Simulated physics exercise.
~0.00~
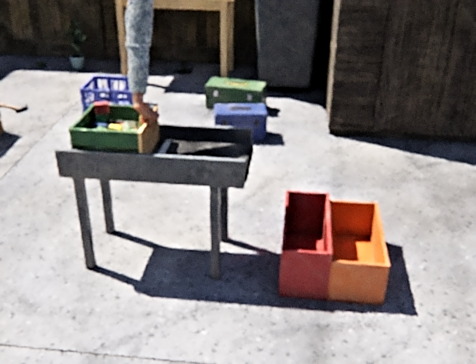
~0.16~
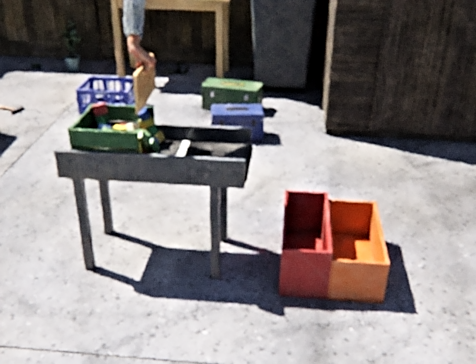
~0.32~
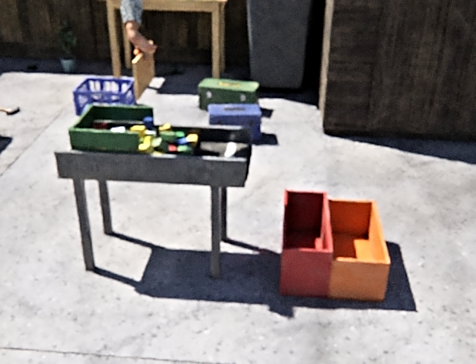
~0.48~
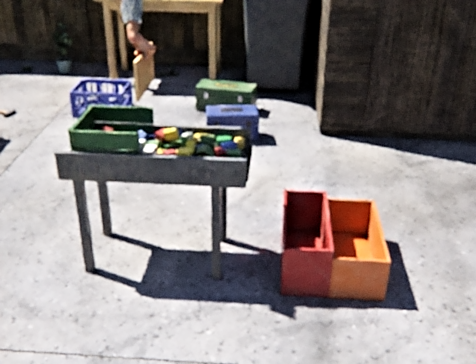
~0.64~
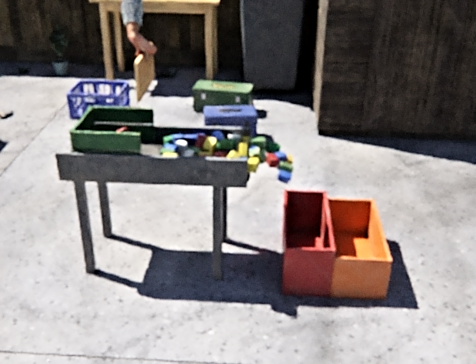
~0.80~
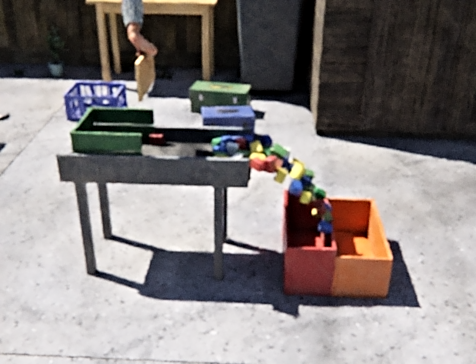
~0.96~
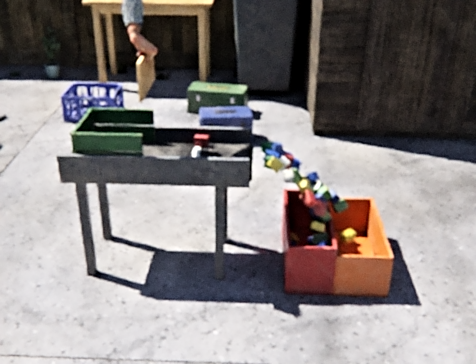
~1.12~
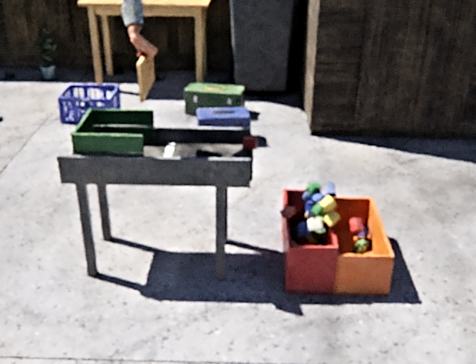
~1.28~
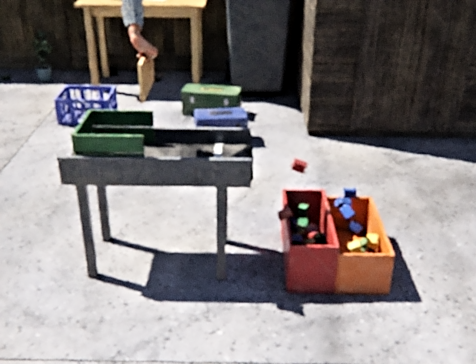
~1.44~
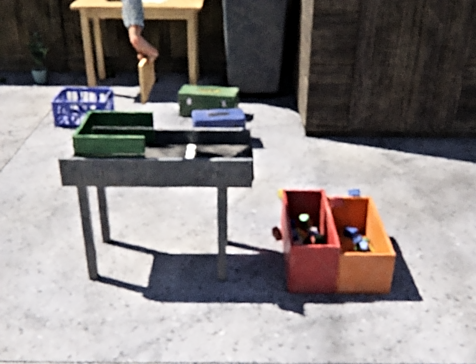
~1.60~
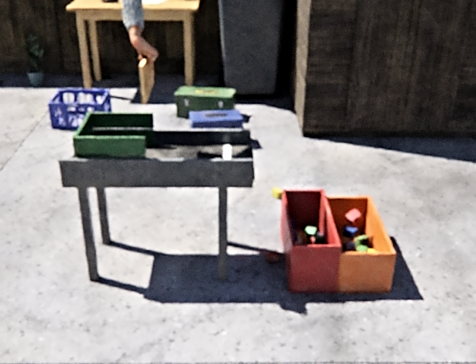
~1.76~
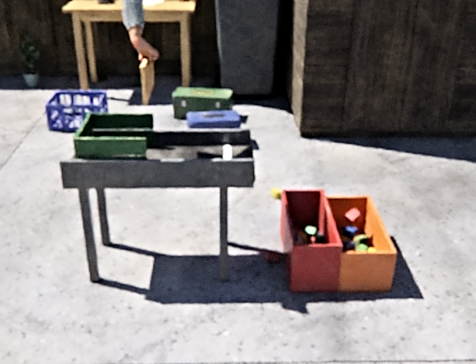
A hand at the top left lifts a tan gate from a green pen of colourful toy bricks, on a dark belt table standing on sunlit concrete, seen from slightly above as the view drifts a little sideways. A red box and an orange box sit side by side on the ground at the right, with crates behind. The bricks spread rightward along the belt, then spill off its end in a stream. They tumble into both boxes, and a few bounce up. At the end bricks rest inside both boxes, a yellow one perches at the red box's upper left edge, and the pen stands empty.
